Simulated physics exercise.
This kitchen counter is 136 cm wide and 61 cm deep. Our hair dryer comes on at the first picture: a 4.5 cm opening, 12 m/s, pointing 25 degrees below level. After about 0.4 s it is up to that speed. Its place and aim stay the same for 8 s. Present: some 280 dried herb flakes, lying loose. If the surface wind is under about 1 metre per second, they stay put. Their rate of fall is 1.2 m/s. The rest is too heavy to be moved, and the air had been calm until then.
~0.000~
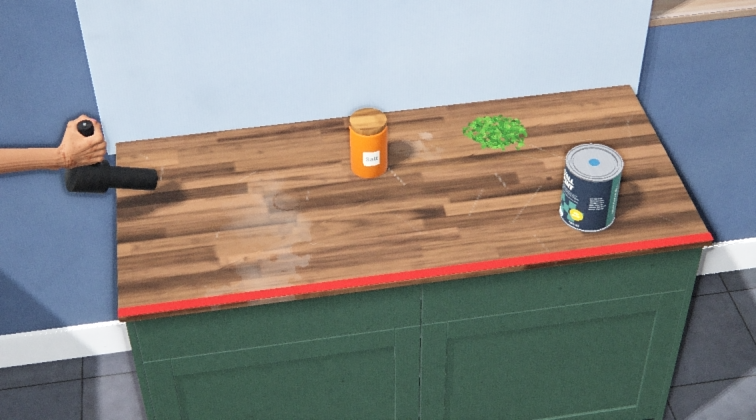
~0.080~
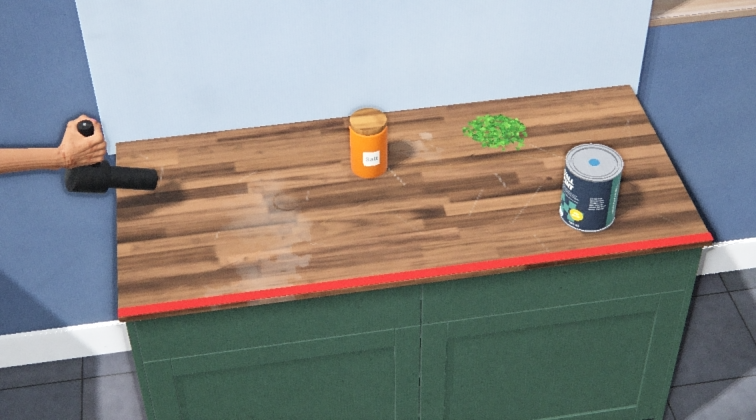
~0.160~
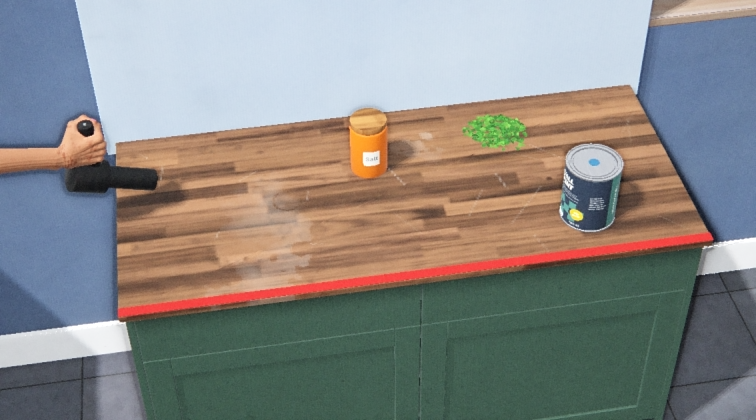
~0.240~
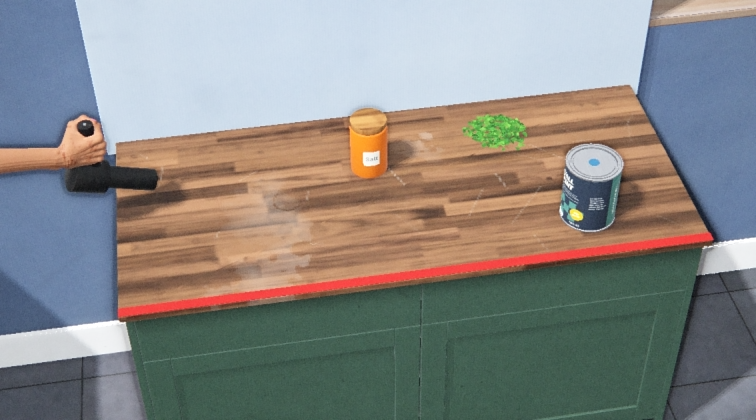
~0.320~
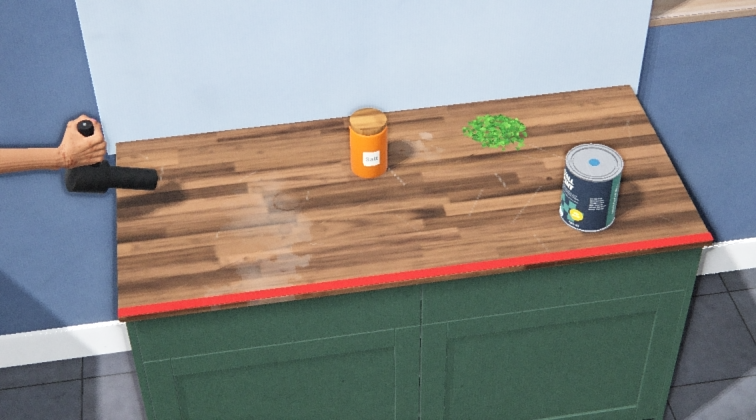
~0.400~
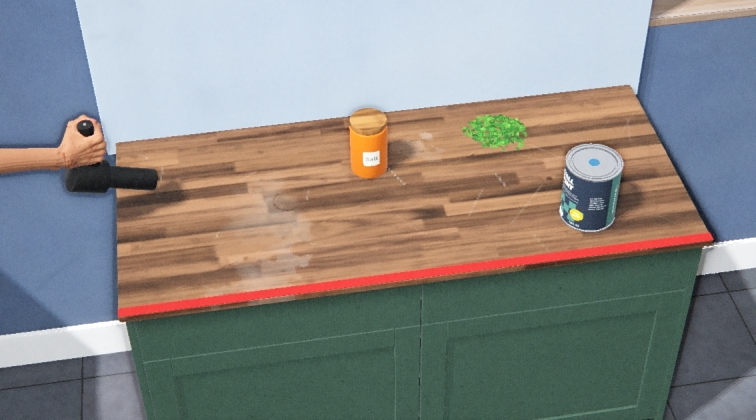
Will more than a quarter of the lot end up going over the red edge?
No, A quarter or less goes over that edge.
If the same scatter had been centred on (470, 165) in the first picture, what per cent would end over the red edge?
Share at the end: About 0 %.
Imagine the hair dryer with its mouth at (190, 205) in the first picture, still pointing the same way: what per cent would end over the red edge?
In that case roughly 0 percent.
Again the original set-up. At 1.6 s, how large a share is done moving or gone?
The share is about 10 %.
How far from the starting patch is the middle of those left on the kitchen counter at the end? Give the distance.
The middle is roughly 0 cm from where it started.
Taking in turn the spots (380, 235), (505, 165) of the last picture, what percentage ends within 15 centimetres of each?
Estimates in listed order: 0 %; 30 %.
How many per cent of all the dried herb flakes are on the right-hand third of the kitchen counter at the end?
30 %.
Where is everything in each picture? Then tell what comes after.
In the first picture, the middle of the dried herb flakes is near (495, 133), none has stirred yet and the mouth of the hair dryer is at (154, 180).
In the second picture, the middle of the dried herb flakes is near (495, 132), none has stirred yet and the red edge is centred on (424, 278).
In the third picture, the middle of the dried herb flakes is near (495, 132), none has stirred yet, the top of a jar is at (368, 119) and the top of a tin is at (594, 162).
In the fourth picture, the middle of the dried herb flakes is near (495, 132) and none has stirred yet.
In the fifth picture, the middle of the dried herb flakes is near (495, 132) and none has stirred yet.
In the sixth picture, the middle of the dried herb flakes is near (495, 132) and none has stirred yet.
After 1.6 s, 0 % are over the red edge; the middle of those still in play is near (513, 132); 8 % have settled or left.
After 2.6 s, 0 % are over the red edge; the middle of those still in play is near (513, 132); 29 % have settled or left.
After 4.4 s, 0 % are over the red edge; the middle of those still in play is near (508, 134); 55 % have settled or left.
After 8.0 s, at the end, 0 % are over the red edge; the middle of those still in play is near (505, 136).
